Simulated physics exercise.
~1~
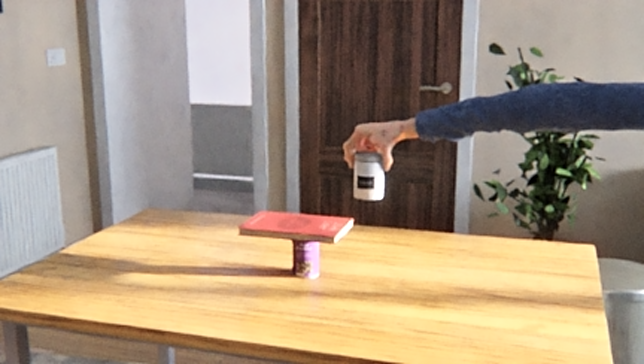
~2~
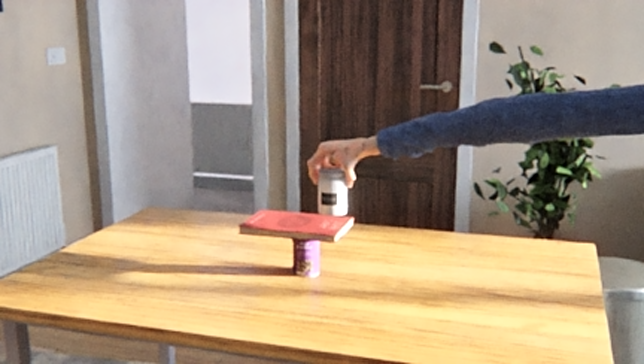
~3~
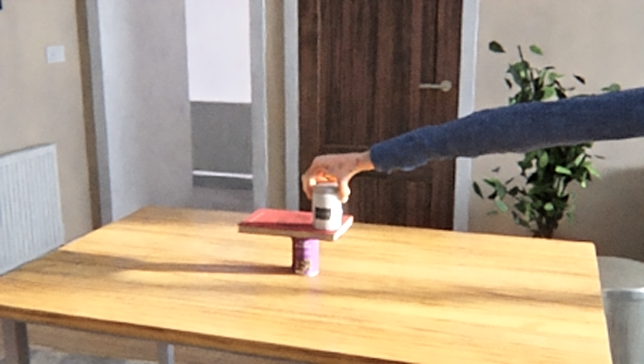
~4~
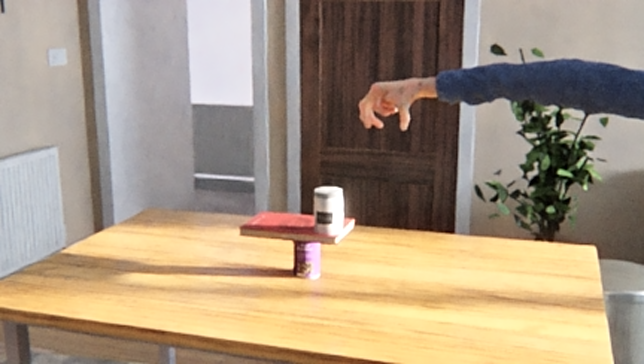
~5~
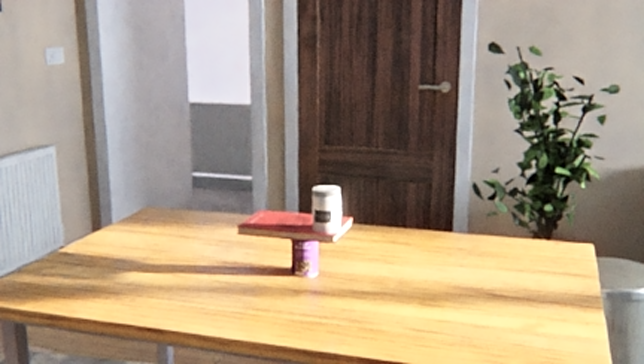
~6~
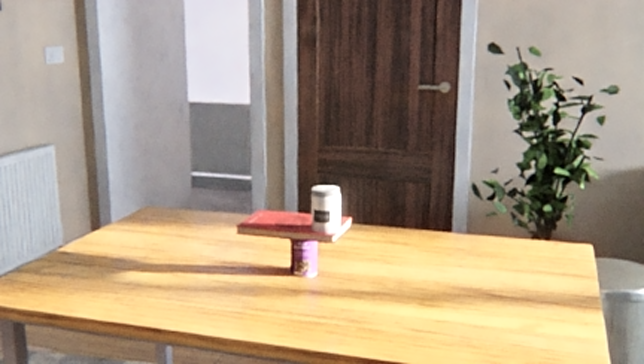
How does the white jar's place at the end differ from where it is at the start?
At the start the white jar is held in the air by a hand, up and to the right of the red book. At the end it stands on the right part of the book, lower and further left than before.
